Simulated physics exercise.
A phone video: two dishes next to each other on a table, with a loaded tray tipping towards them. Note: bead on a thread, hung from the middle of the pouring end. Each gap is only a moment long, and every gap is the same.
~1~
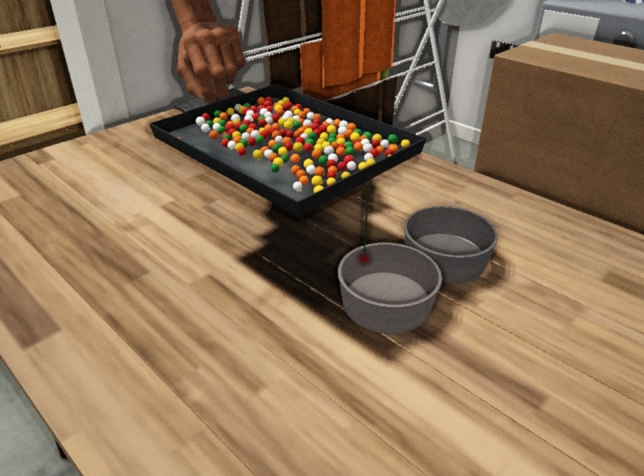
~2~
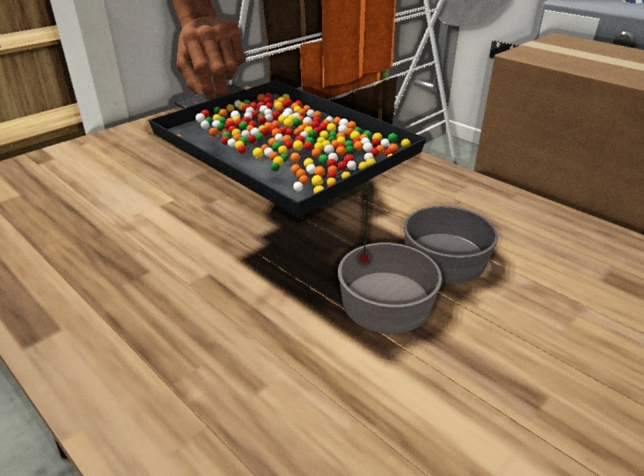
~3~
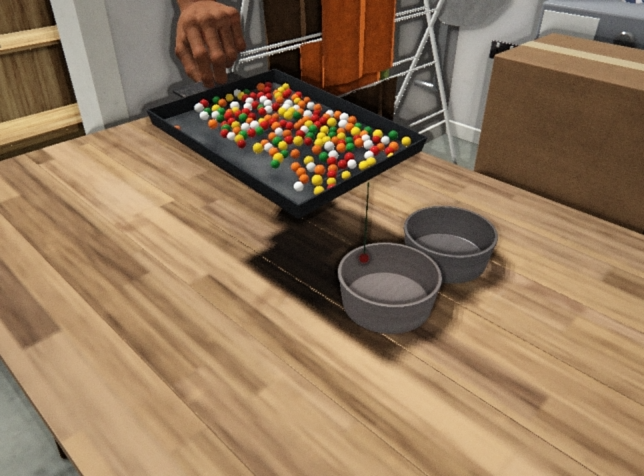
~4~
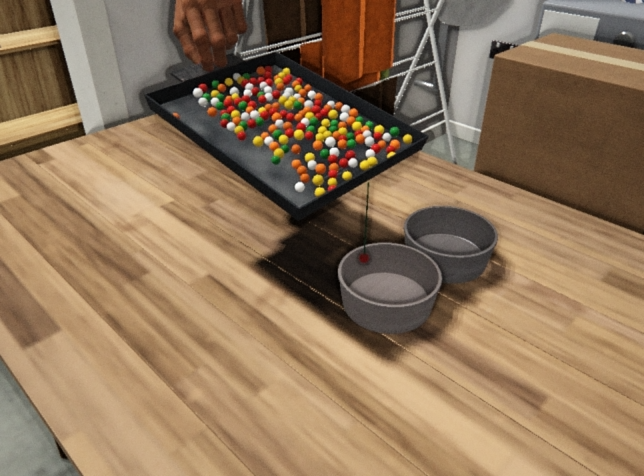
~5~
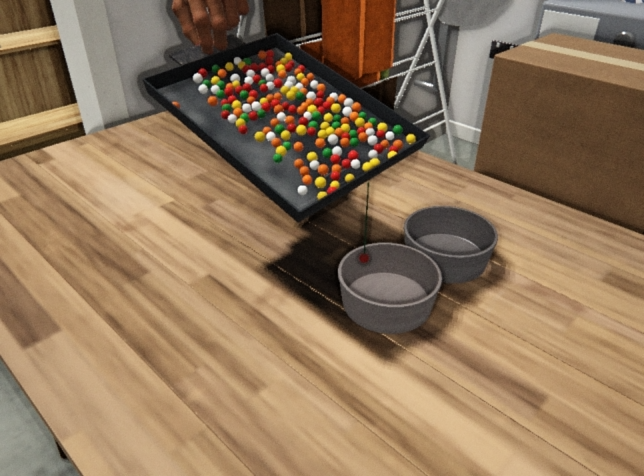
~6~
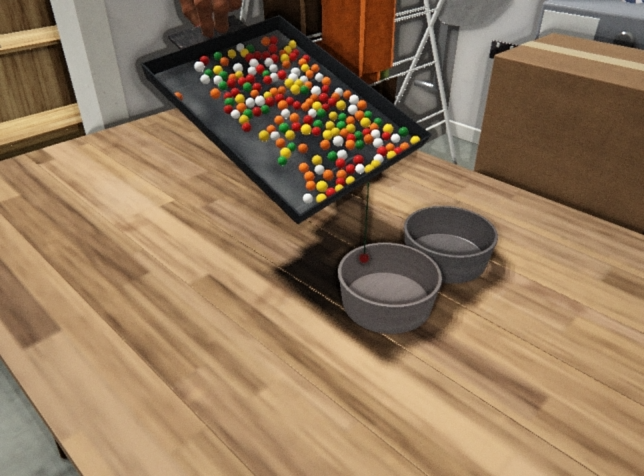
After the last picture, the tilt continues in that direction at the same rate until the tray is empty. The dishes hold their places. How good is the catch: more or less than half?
Most likely the spill will be the greater part.
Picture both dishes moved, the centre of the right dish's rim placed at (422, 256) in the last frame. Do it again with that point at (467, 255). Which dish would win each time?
Result, try one: The dish at left; try two: The dish at left.
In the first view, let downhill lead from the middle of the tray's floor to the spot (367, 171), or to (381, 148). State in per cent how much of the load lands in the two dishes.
In order, 70 in a hundred and 60 in a hundred.
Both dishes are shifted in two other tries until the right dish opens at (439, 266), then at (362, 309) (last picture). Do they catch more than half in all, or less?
Held in all, by try: A larger portion, then a larger portion.
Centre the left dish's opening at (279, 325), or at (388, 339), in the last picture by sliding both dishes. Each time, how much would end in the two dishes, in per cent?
You'd get near 50 per cent and afterwards near 30 per cent.
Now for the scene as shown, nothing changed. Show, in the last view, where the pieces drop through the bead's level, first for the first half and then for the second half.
At (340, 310) for the first part, then at (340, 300) for the others.
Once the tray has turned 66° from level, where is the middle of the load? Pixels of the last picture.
Close to (339, 186).
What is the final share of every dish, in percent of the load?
Estimate - left dish 20 percent, right dish 0 percent.
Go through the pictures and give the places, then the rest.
In the first frame, corners of the pouring end (298, 200) and (422, 138), level; middle of the load (298, 134), round plastic beads; left dish (429, 308); right dish (487, 260); bead on its thread (364, 258).
In the second frame, corners of the pouring end (298, 200) and (423, 138), level; middle of the load (298, 132).
In the third frame, corners of the pouring end (299, 202) and (423, 137), tipped barely, lowest at the left corner; middle of the load (298, 126).
In the fourth frame, corners of the pouring end (299, 206) and (425, 136), tipped a little, lowest at the left corner; middle of the load (299, 118).
In the fifth frame, corners of the pouring end (300, 209) and (426, 135), tipped clearly, lowest at the left corner; middle of the load (301, 111), just a few on the move.
In the sixth frame, corners of the pouring end (301, 212) and (428, 134), tipped clearly, lowest at the left corner; middle of the load (306, 107), almost all on the move; left dish (429, 308); right dish (487, 260).
Just after the last frame, tray tipped steeply; the larger part on the tray; just a few outside both; roughly a quarter in the air.
A moment on, tray tipped past a quarter turn; about a tenth on the tray; about a tenth in the left dish; just a few in the right dish; roughly half outside both; roughly a quarter in the air.
Further on, tray tipped past a quarter turn; roughly a quarter in the left dish; just a few in the right dish; the larger part outside both.
When it is over, tray tipped past a quarter turn; roughly a quarter in the left dish; just a few in the right dish; the larger part outside both.
